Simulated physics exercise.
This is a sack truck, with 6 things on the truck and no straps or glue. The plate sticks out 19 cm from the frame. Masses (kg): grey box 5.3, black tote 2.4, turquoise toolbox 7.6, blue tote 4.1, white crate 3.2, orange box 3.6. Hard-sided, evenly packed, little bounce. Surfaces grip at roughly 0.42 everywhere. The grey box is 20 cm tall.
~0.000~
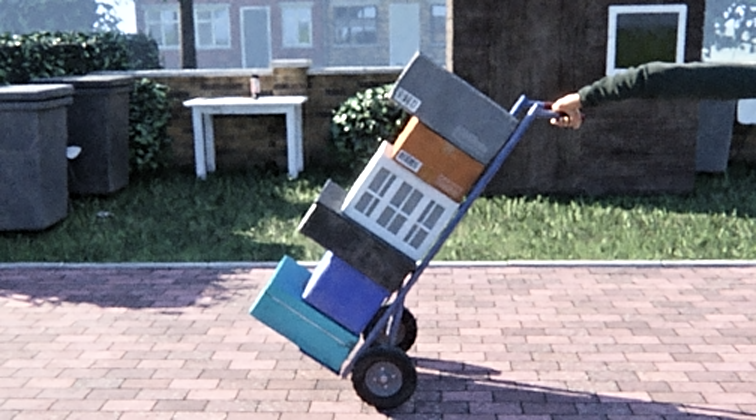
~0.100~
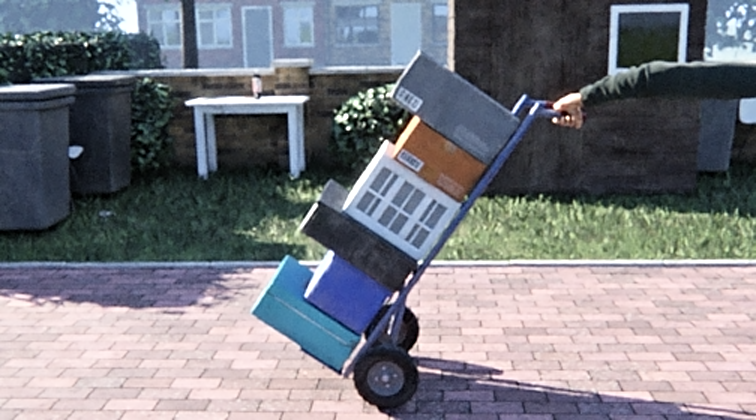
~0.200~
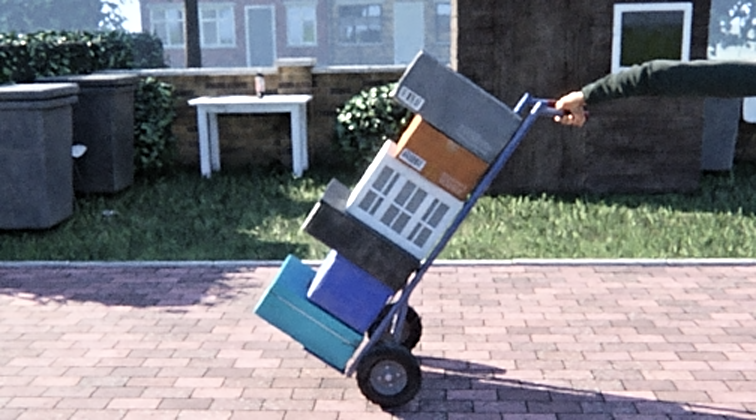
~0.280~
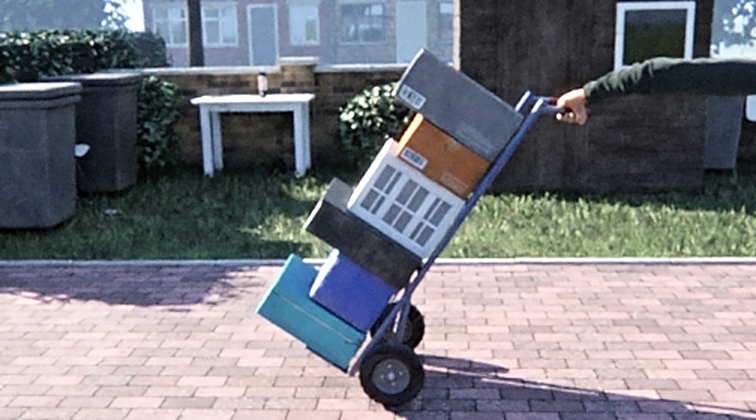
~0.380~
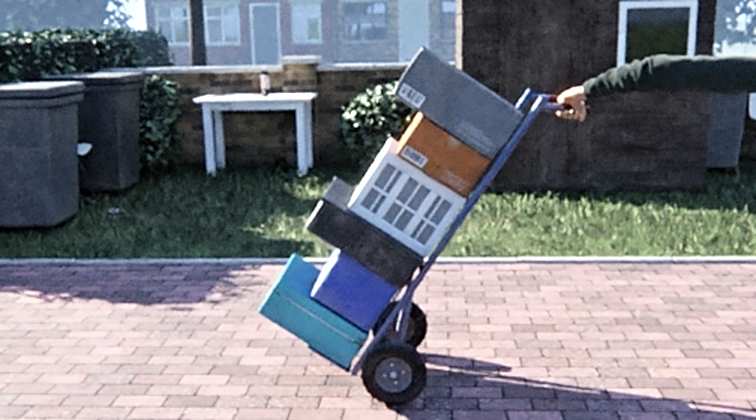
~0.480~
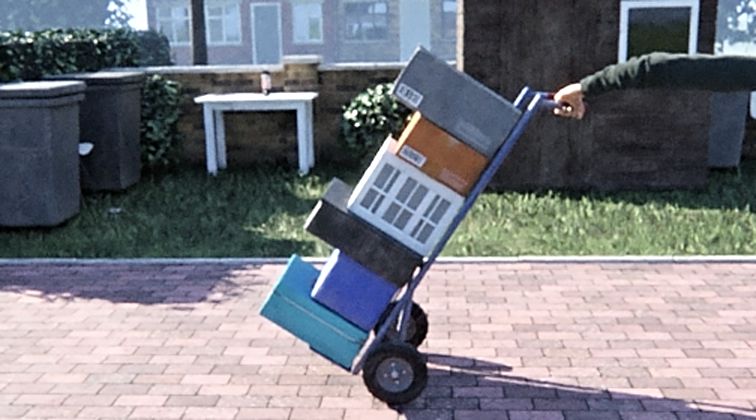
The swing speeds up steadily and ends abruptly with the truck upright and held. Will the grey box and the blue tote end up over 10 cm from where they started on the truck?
The grey box leaves its spot and the blue tote leaves its spot.
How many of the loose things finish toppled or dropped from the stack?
That comes to 5.
Around 2.38 s, truck upright; grey box tipped 12° against what carries it near (250, 116); blue tote tipped 12° against what carries it near (318, 305); orange box tipped 12° against what carries it.
Around 2.98 s, truck upright; grey box, black tote, white crate and orange box now dropped from the stack; blue tote tipped 52° against what carries it near (290, 296).
Around 3.28 s, truck upright; blue tote on its side near (251, 308).
Finally (4.1 s), dropped from the stack, grey box, black tote, white crate and orange box; on their side or leaning hard on the truck, blue tote; the last one still in place (within 10 cm). In the last view, blue tote near (246, 310).
